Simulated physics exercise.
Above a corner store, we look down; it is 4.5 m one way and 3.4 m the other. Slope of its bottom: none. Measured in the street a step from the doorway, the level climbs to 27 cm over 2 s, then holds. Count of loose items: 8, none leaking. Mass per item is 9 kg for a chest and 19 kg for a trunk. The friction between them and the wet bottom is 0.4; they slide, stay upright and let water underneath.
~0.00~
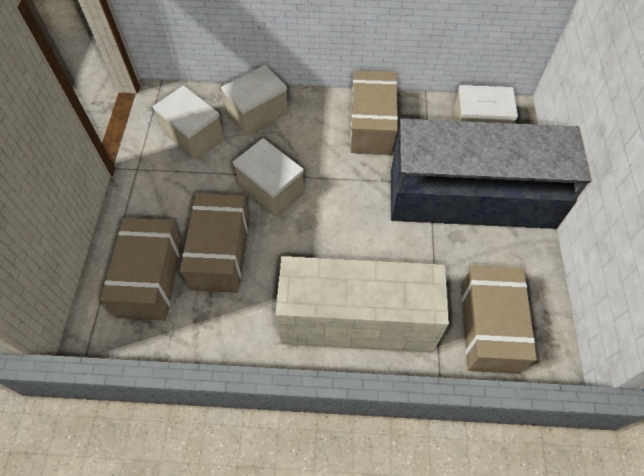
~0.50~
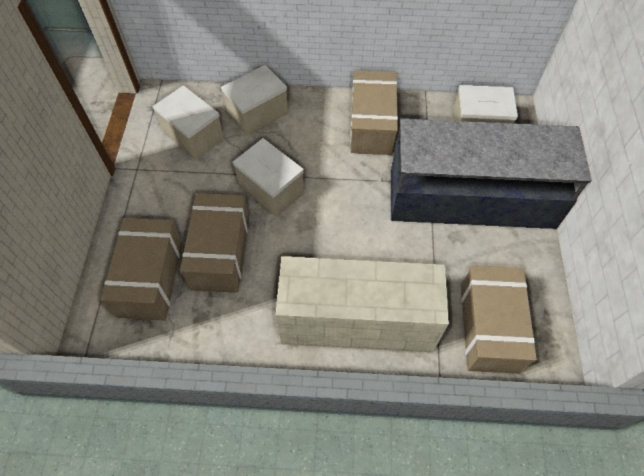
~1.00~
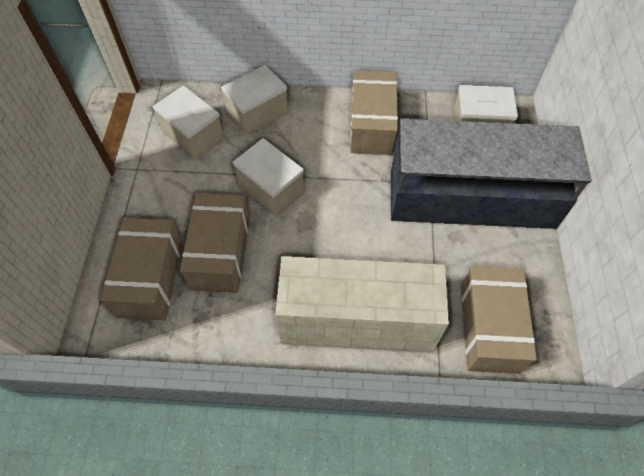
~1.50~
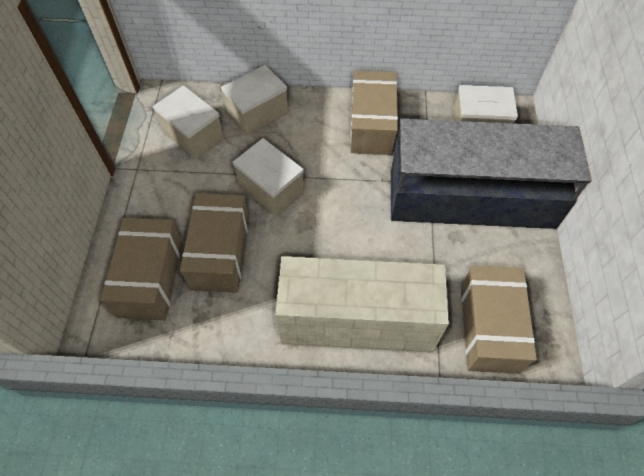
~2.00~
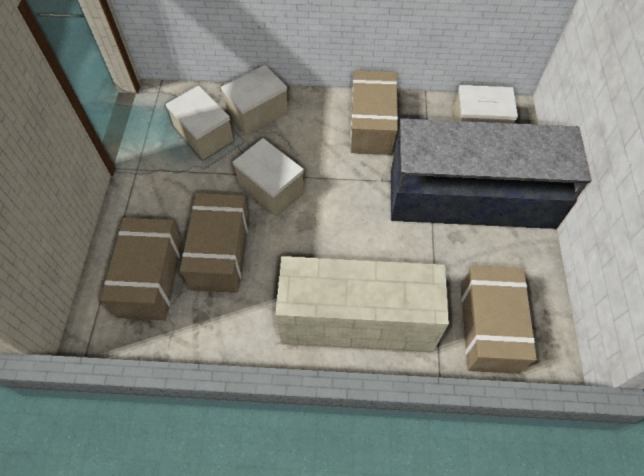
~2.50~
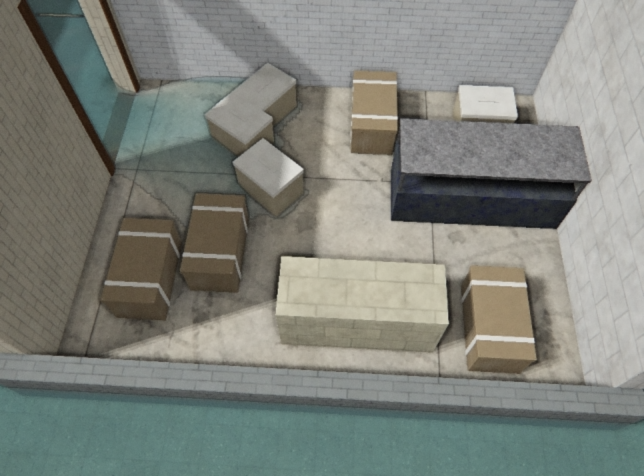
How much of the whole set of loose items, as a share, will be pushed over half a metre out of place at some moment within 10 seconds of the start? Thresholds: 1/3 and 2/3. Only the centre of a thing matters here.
The shifted amount is moderate, between a third and two thirds.
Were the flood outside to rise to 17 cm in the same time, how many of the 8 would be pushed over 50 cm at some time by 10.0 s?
So the tally would be 4.
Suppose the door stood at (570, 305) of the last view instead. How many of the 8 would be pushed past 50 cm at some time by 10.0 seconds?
Then the count would be 7.
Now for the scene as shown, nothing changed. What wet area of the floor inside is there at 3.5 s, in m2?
About 6.5 m2.
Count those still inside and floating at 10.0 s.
8.
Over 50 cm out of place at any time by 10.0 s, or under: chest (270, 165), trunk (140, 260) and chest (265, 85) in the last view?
First farther, then not as far, then farther.
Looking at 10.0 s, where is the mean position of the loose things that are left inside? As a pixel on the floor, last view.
Mean position: Approximately (376, 227).
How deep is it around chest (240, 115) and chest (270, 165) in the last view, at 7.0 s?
9 and 13 cm.
After 3.5 s 3 of 8 are over 50 cm from their spots; 2 afloat.
After 4.5 s 4 of 8 are over 50 cm from their spots; 5 afloat.
After 7.0 s 5 of 8 are over 50 cm from their spots; 5 afloat.
After 10.0 s 4 of 8 are over 50 cm from their spots, and 5 have been at some point; 8 afloat.
